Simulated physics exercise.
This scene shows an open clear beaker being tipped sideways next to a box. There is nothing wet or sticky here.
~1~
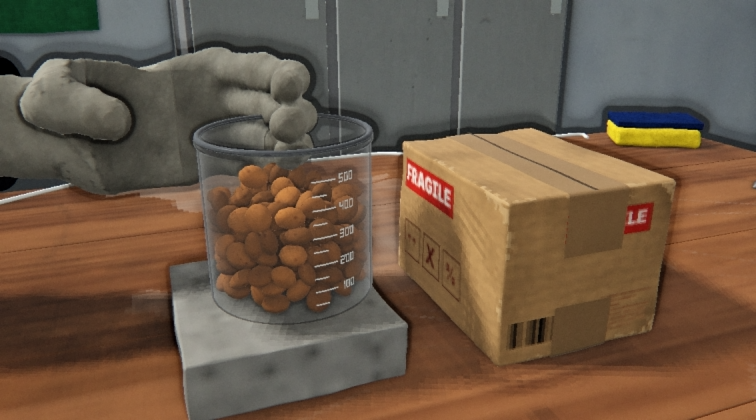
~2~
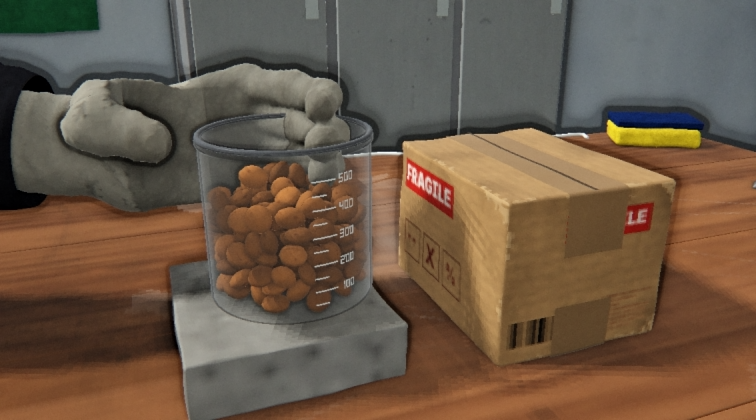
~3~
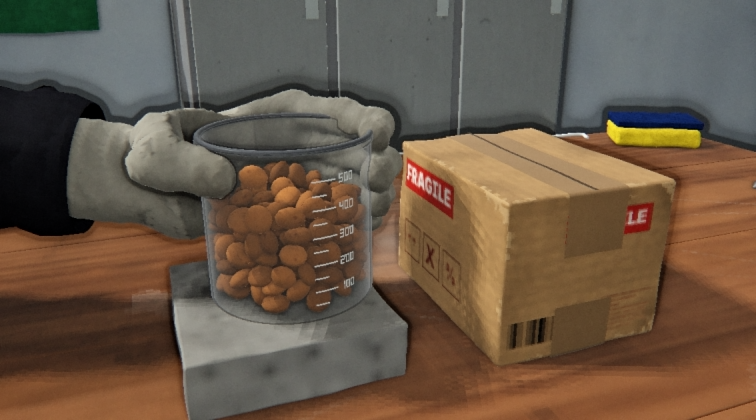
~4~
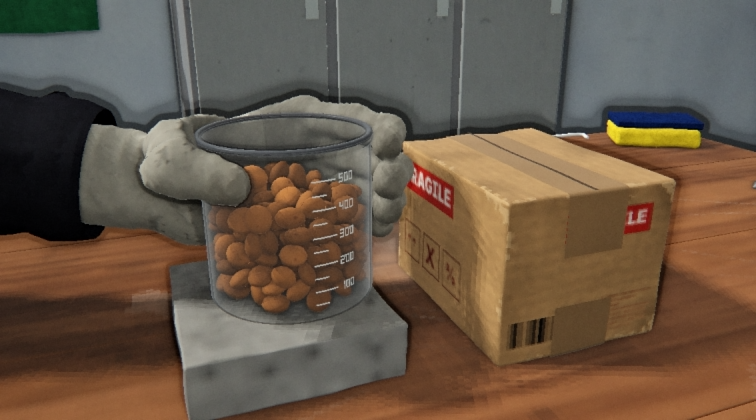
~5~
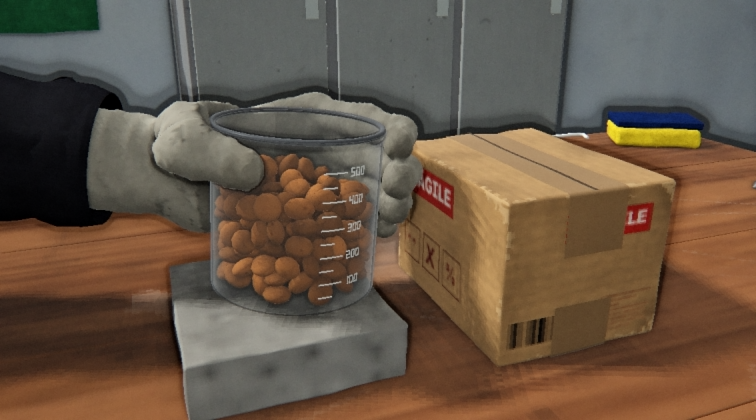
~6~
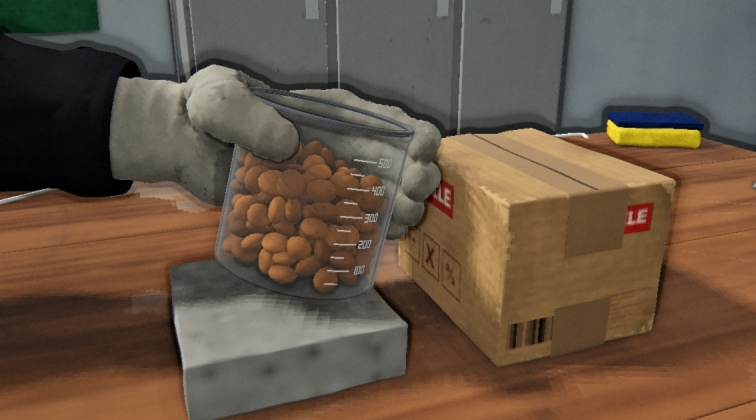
A pale gloved hand reaches in from the left behind a clear beaker mostly filled with small brown pieces, then closes around it. The hand lifts the beaker slightly off a gray block and tilts it a little, shifting it right toward a cardboard box marked fragile, which stays still.
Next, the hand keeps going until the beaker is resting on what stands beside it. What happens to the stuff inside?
It's going to lose nothing at that tilt.
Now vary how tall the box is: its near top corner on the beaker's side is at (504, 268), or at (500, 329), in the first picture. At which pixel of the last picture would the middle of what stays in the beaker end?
First try at (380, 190), second try at (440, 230).
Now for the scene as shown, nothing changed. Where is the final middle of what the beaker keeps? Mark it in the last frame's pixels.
It comes out near (341, 193) in the last picture, I'd say.
Then, 0.29 s after the last picture, the beaker leans 30°; everything is still inside.
Then, 0.55 s after the last picture, the beaker rests on the box at 37°; everything is still inside.
At rest, the beaker rests on the box at 37°; everything is still inside.
